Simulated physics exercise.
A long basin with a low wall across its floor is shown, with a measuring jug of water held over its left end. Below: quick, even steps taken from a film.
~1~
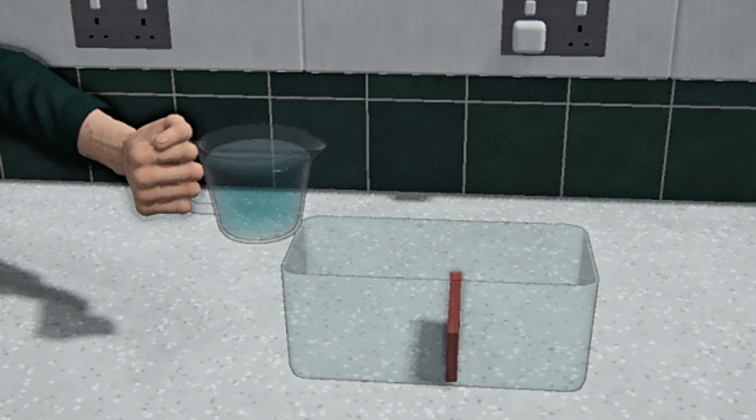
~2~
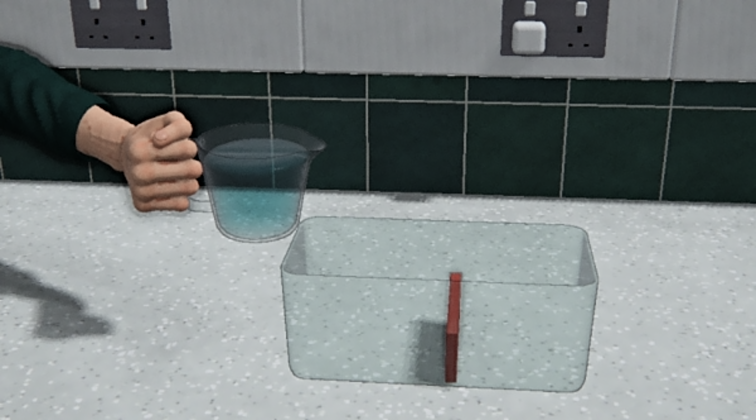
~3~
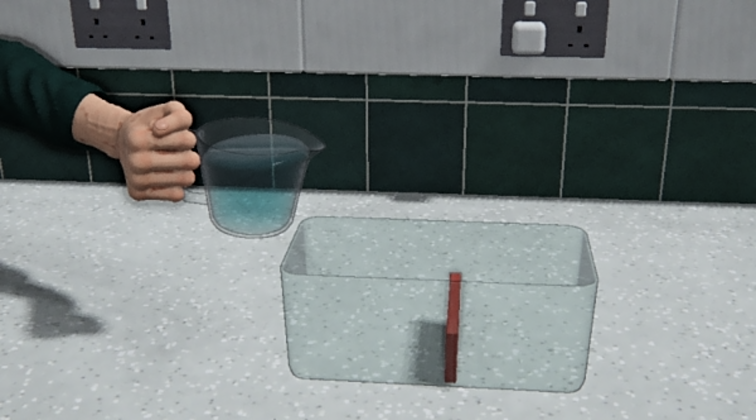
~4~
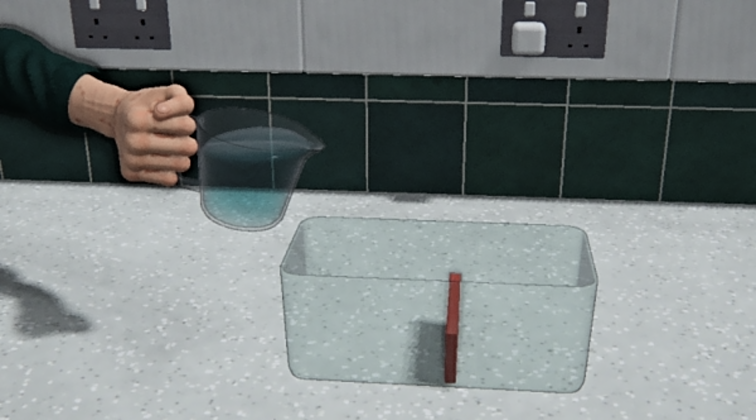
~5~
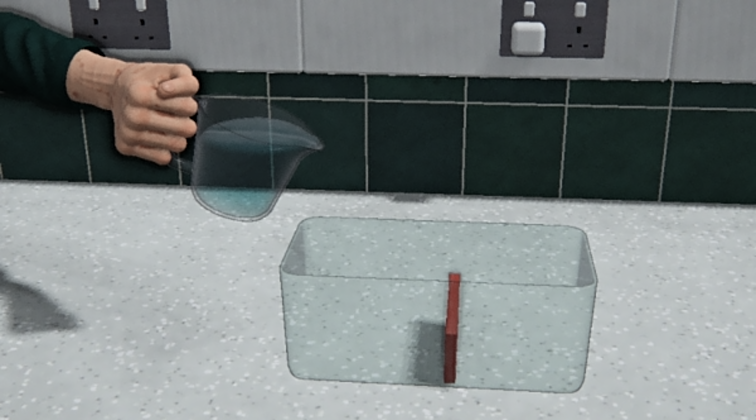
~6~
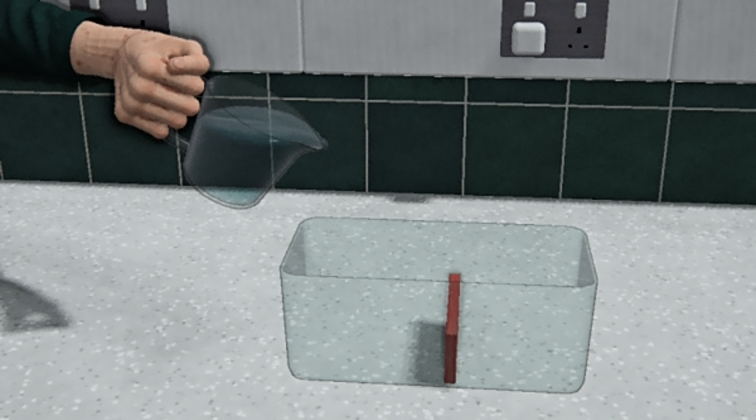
A hand raises and tilts a jug of blue water rightward beside a clear basin.
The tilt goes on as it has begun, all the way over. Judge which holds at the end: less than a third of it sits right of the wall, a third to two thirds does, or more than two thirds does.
Most likely below one third will rest right of the wall.
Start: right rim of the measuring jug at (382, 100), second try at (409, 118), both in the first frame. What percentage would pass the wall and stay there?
First try: 80 percent; second try: 80 percent.
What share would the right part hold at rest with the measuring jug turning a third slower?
Near 0 parts in a hundred.
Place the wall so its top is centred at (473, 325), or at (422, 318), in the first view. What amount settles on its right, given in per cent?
About 10 % and 65 %.
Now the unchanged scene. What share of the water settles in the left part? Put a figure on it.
Near 90 in a hundred.
A moment on, the measuring jug is tipped on its side and 57 per cent is still to pour, 8 is left of the wall and 0 right of it.
Next, the measuring jug is tipped on its side and 10 per cent is still to pour, 62 is left of the wall and 0 right of it.
Then the measuring jug is tipped on its side and 1 per cent is still to pour, 88 is left of the wall and 1 right of it.
Later the measuring jug is tipped on its side and 0 per cent is still to pour, 92 is left of the wall and 1 right of it.
At rest 92 per cent lies left of the wall, 2 right of it and 6 outside.
